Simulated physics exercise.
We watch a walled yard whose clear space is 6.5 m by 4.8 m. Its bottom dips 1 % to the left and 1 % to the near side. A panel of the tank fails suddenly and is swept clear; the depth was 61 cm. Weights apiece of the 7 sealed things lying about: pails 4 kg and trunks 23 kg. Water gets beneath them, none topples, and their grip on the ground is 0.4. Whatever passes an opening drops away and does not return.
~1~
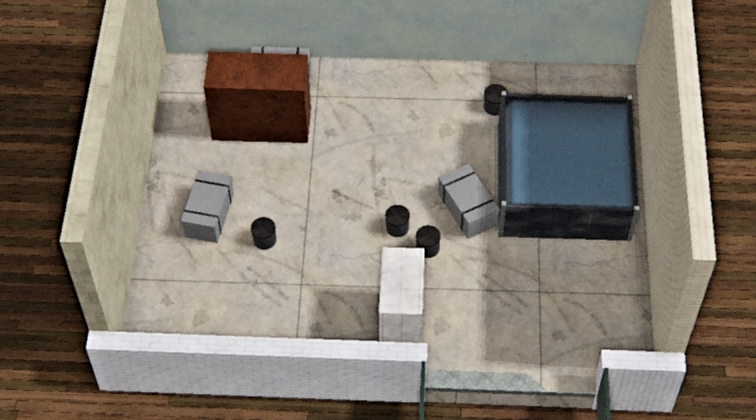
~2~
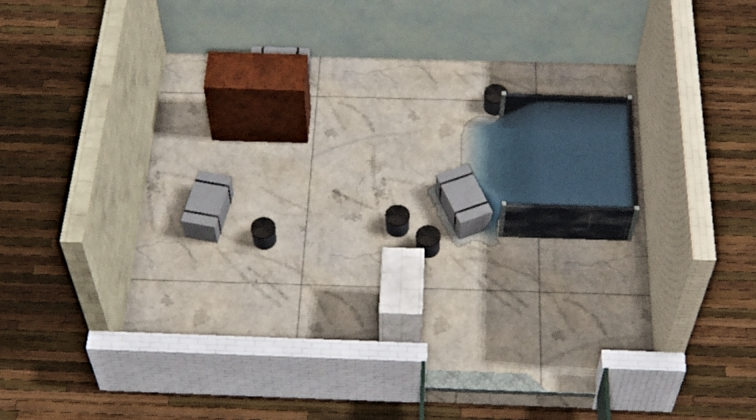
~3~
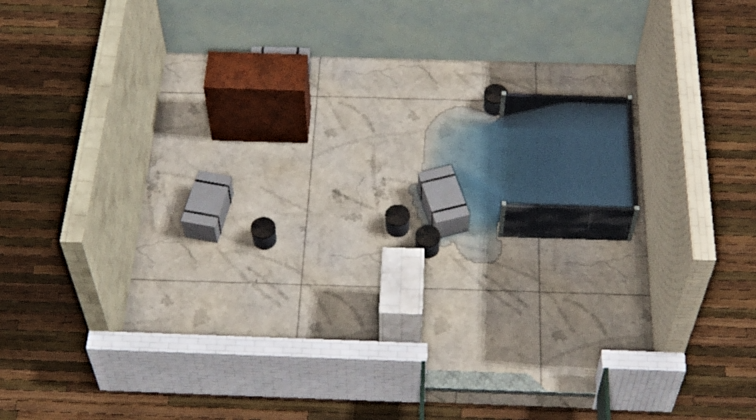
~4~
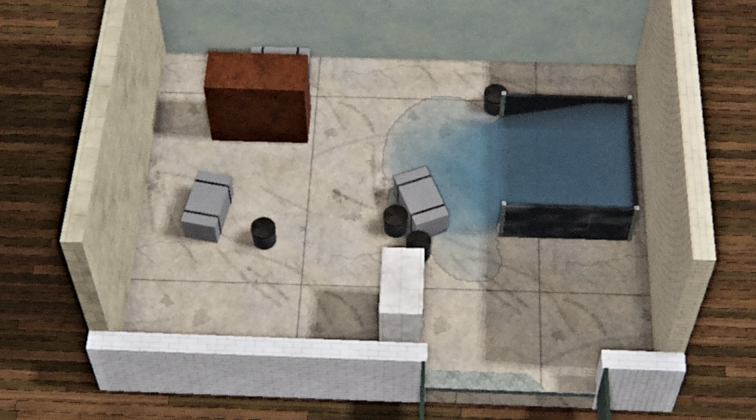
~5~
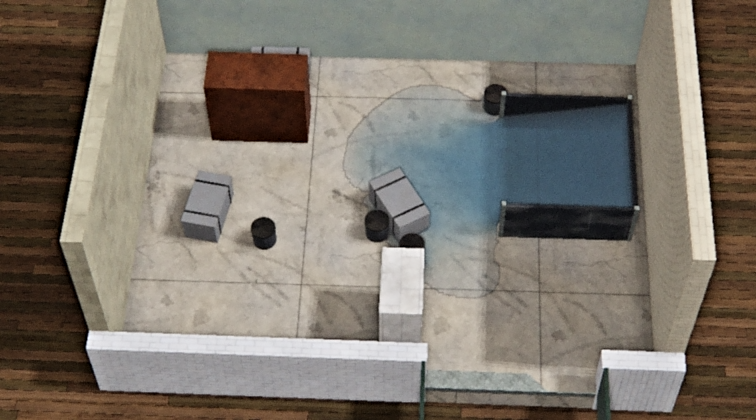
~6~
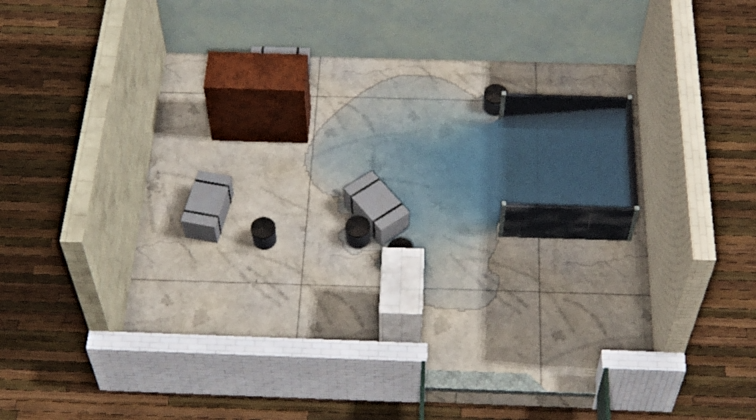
A tank of blue water at the right of a walled yard lost its left side, and water spread leftward across the floor, pushing a gray trunk left, then two small black pails with it.
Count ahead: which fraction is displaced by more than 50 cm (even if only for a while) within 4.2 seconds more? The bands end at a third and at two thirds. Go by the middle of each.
It is two thirds or more.
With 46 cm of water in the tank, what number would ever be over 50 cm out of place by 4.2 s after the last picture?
Then 6.
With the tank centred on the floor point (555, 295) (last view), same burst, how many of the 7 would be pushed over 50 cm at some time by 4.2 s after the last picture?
In that case 4 of them.
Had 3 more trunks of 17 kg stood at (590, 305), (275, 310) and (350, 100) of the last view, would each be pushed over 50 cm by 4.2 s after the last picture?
In turn: Less, past it, over.
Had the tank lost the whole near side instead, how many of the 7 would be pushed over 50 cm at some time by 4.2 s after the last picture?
In that case 0 of them.
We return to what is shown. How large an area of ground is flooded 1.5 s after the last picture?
Some 22 m2.
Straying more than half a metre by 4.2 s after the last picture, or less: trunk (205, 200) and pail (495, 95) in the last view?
In turn: Over, under.
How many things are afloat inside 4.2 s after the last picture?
6 of them.
Then, 0.4 s after the last picture 3 of 7 are over 50 cm from their spots; 0 afloat.
Then, 1.5 s after the last picture 6 of 7 are over 50 cm from their spots; 0 afloat.
Then, 2.8 s after the last picture 6 of 7 are over 50 cm from their spots; 6 afloat.
Then, 4.2 s after the last picture 6 of 7 are over 50 cm from their spots, and 6 have been at some point; 6 afloat.
